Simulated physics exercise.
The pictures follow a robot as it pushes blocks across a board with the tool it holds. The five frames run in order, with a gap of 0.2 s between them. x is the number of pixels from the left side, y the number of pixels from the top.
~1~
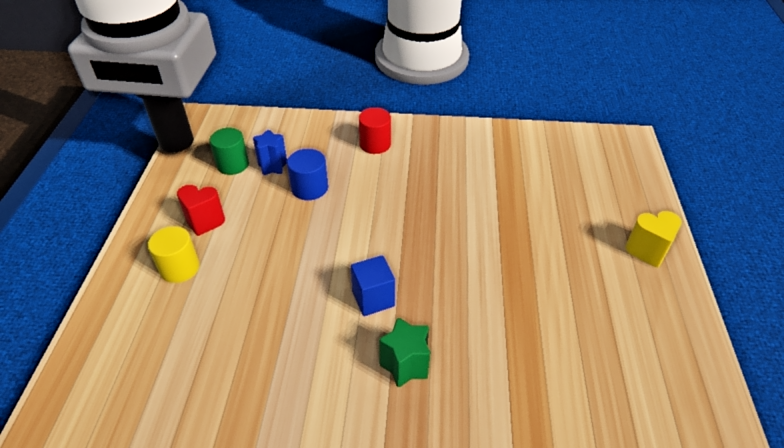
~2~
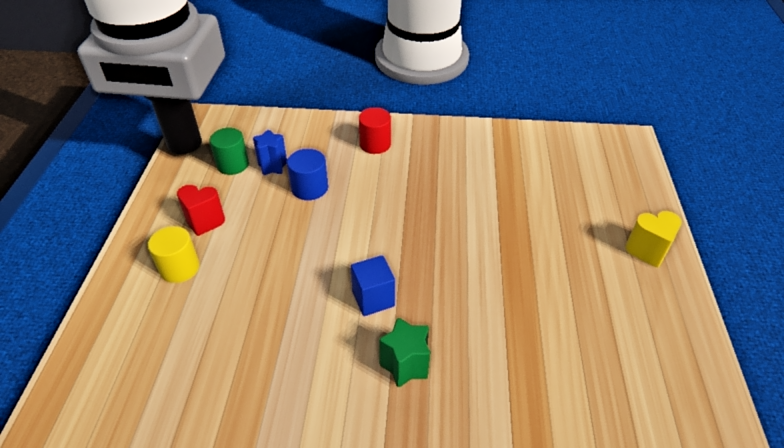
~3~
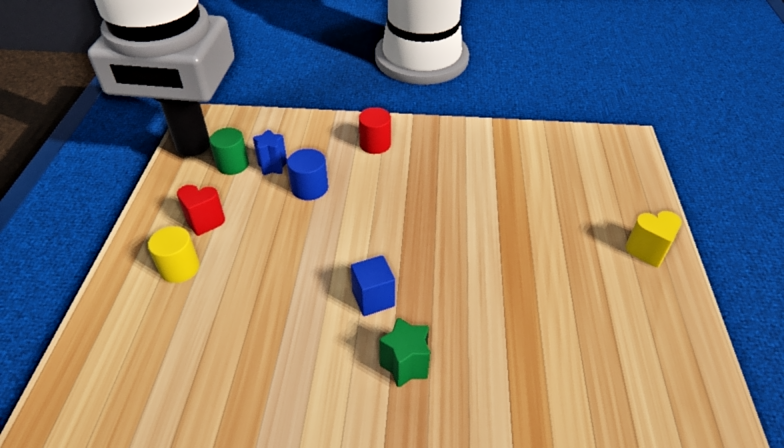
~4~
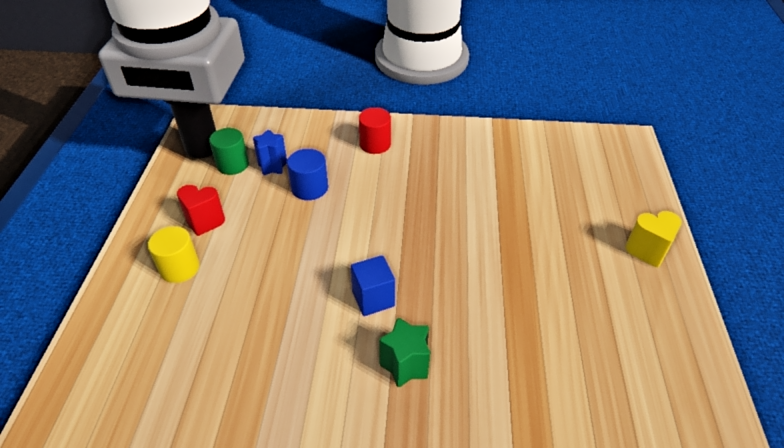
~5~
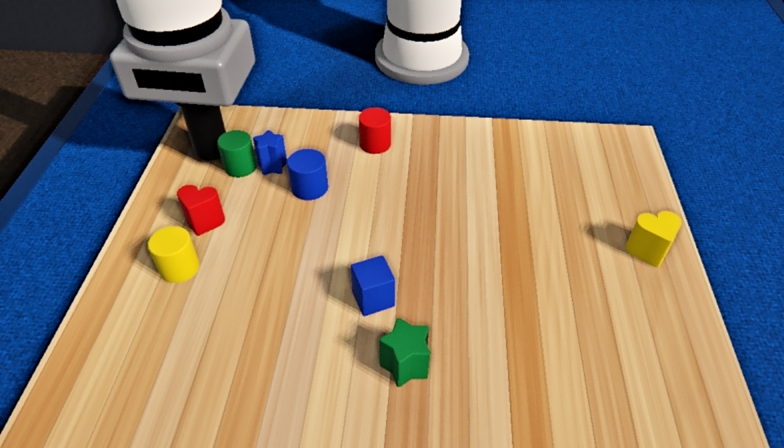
The video shows a robot arm moving its black tool slowly rightward along the far left of a wooden board of coloured blocks, then nudging the green cylinder slightly right, toward a small blue block, while the other blocks stay still.
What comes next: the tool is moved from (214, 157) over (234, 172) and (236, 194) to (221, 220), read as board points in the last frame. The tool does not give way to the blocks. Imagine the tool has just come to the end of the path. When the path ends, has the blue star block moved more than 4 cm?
I believe not.
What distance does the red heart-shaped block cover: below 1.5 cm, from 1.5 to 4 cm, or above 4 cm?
Overall it shifts between 1.5 and 4 cm.
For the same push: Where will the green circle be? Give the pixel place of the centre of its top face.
Near (270, 154).
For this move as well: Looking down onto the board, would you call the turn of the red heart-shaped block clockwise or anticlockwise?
Rotates clockwise.
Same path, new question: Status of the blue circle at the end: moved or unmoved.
Stays where it is.
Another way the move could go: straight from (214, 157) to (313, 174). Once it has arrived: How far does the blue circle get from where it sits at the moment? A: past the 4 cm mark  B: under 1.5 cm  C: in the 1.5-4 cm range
C: In the 1.5-4 cm range.
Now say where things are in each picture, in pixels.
In the first frame, tip of the tool at (177, 142), middles of tops, yellow circle at (168, 240), red heart-shaped block at (195, 194), green circle at (226, 137), blue star block at (268, 138), blue circle at (306, 160).
In the second frame, tool at (185, 144), nothing pushed.
In the third frame, tool at (194, 146), nothing pushed.
In the fourth frame, tool at (203, 148), nothing pushed.
In the fifth frame, tool at (213, 150), yellow circle at (168, 240), red heart-shaped block at (195, 194), green circle at (234, 139), blue star block at (268, 138), blue circle at (306, 160).
The first path, step by step. One third of the way, tool at (232, 166); green circle at (261, 149); blue star block at (287, 138).
Two thirds of the way, tool at (235, 188); green circle at (270, 154); blue star block at (290, 138), turned 25° anticlockwise.
At the end, tool at (219, 213); yellow circle unmoved; red heart-shaped block at (180, 204), turned 45° clockwise; green circle at (270, 154); blue star block at (290, 138), turned 25° anticlockwise; blue circle unmoved.
